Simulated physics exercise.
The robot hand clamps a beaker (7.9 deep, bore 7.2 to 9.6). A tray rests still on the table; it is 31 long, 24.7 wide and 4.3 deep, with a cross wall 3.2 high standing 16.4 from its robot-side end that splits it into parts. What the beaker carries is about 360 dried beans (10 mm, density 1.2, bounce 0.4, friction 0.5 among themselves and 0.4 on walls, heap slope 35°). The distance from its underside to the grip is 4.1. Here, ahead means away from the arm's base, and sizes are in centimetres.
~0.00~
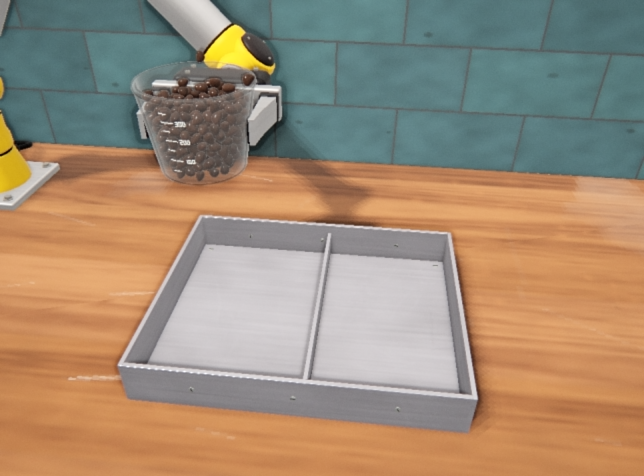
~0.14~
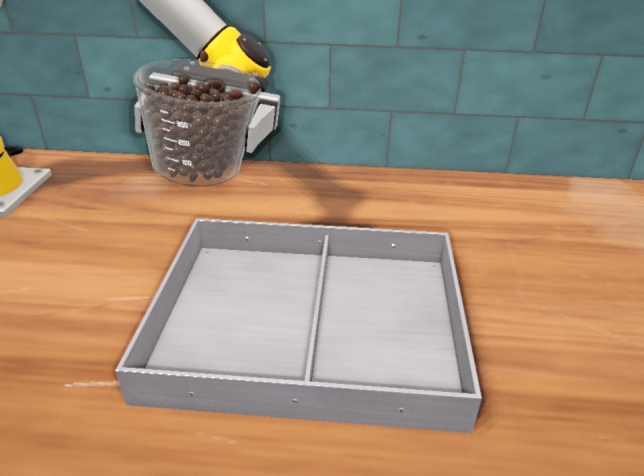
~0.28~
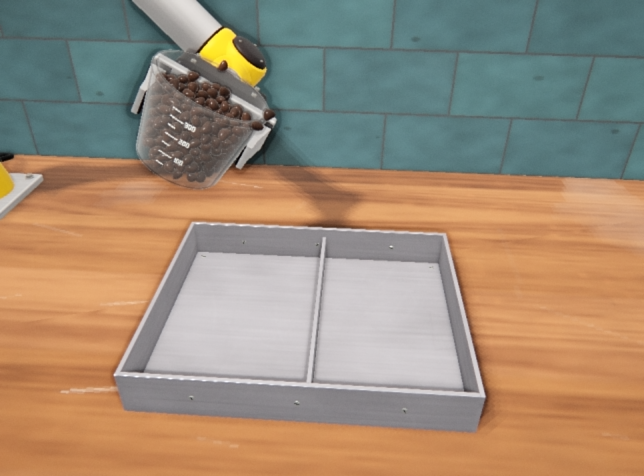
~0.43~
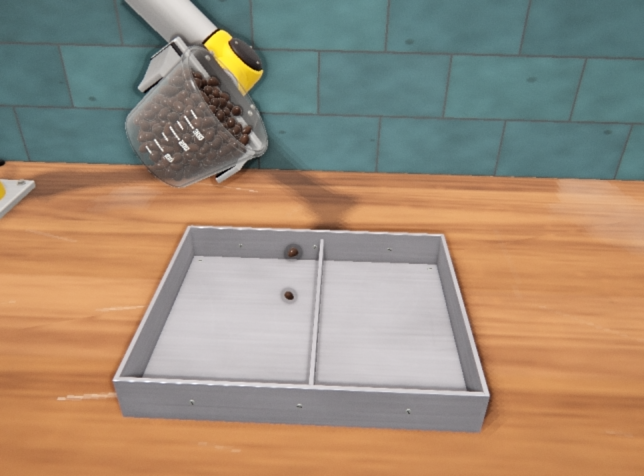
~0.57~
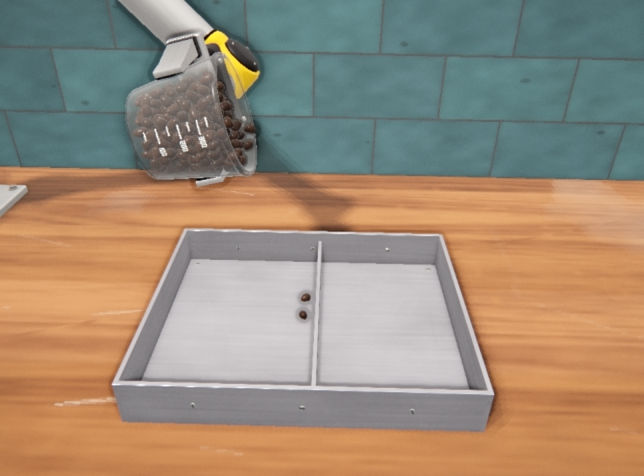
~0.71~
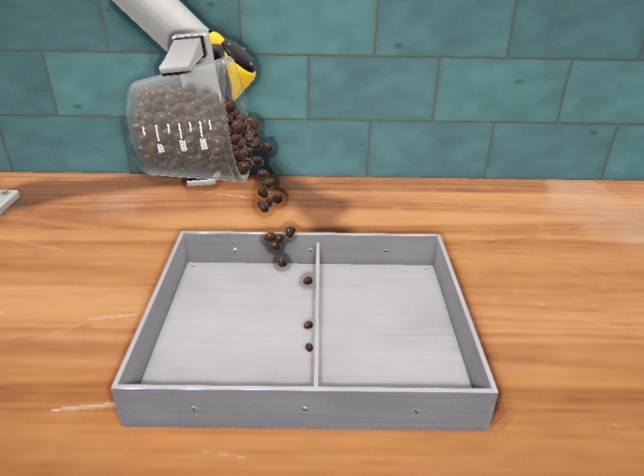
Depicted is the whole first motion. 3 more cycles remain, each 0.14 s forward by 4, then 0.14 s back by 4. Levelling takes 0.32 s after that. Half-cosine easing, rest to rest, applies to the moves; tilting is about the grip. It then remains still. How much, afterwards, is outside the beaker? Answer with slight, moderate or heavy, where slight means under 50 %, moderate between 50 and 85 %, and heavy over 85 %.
Heavy, over 85 %.
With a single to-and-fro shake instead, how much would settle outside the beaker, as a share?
About 70 per cent, then.
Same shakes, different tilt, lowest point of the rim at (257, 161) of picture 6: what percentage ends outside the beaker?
That comes to some 65 percent.
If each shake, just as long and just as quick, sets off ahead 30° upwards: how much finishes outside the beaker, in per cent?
Some 100 per cent.
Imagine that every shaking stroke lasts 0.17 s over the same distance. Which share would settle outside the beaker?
In that case about 85 in a hundred.
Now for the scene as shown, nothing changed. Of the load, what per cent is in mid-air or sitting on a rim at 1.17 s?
My guess is some 3 in a hundred.
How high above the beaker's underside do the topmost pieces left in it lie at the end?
2.5 cm.
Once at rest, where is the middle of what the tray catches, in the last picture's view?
Roughly at pixel (336, 326).
After 1.17 s, tilted 84° forward, highest piece 21 above the table; 148 in the far-side part, 111 in the beaker, 87 in the robot-side part, 10 in flight or on a rim.
After 1.64 s, tilted 69° forward, highest piece 21 above the table; 197 in the far-side part, 134 in the robot-side part, 21 in the beaker, 4 in flight or on a rim.
After 2.07 s, level, highest piece 21 above the table; 197 in the far-side part, 138 in the robot-side part, 21 in the beaker.
After 3.12 s, level, highest piece 21 above the table; 197 in the far-side part, 138 in the robot-side part, 21 in the beaker.
At rest, 197 in the far-side part, 138 in the robot-side part, 21 in the beaker. That is 94 % outside the beaker.
